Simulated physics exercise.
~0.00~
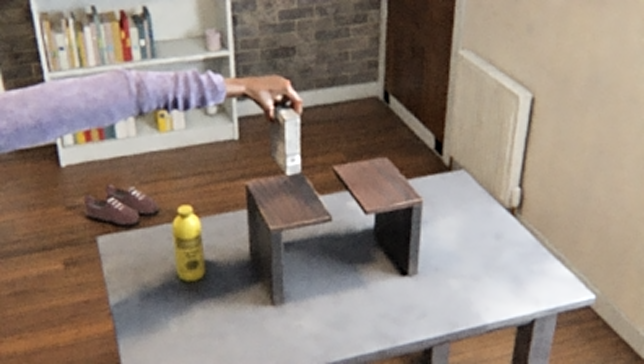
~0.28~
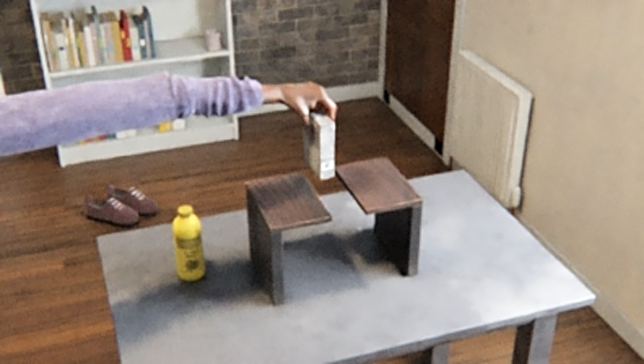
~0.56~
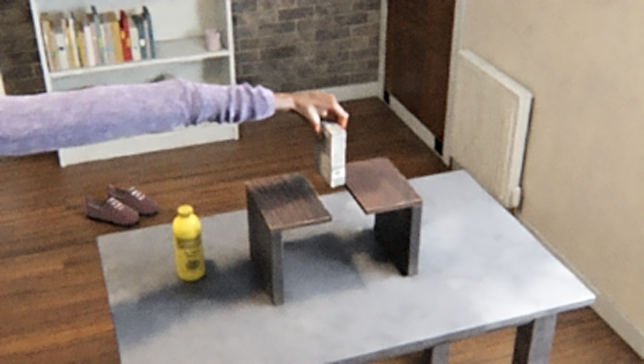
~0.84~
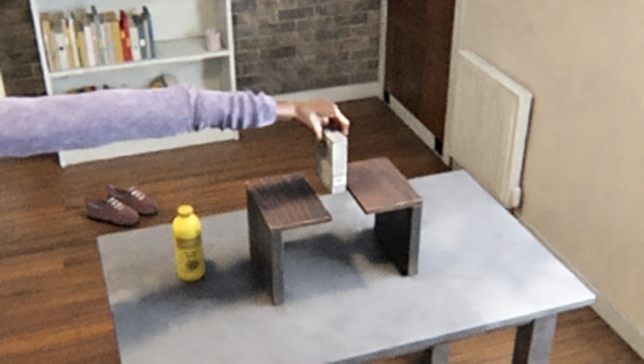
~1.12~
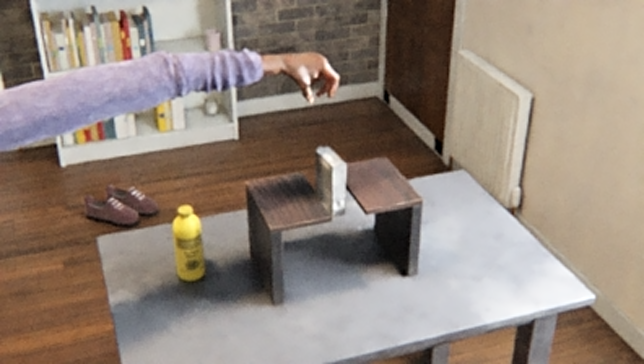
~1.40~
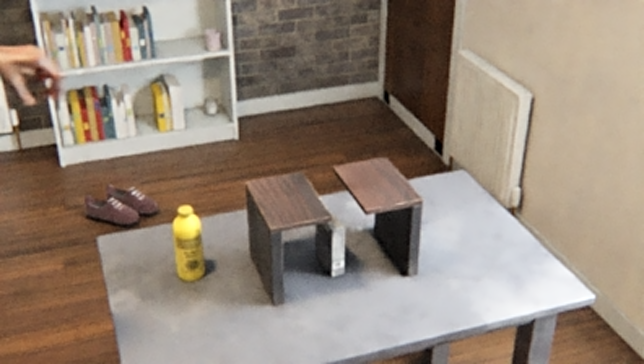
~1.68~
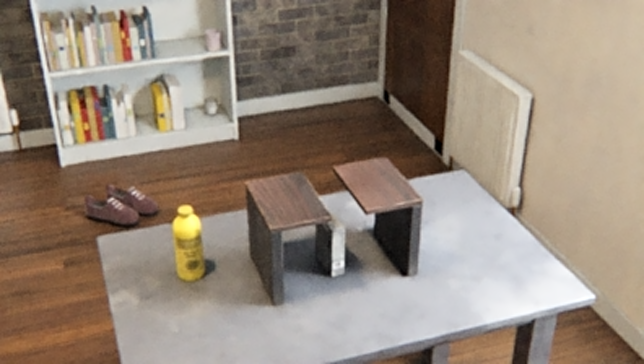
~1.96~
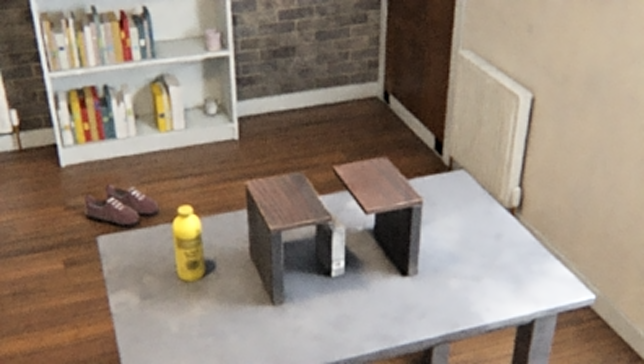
A grey packet, released by a hand, drops between two supports and stands on the table.
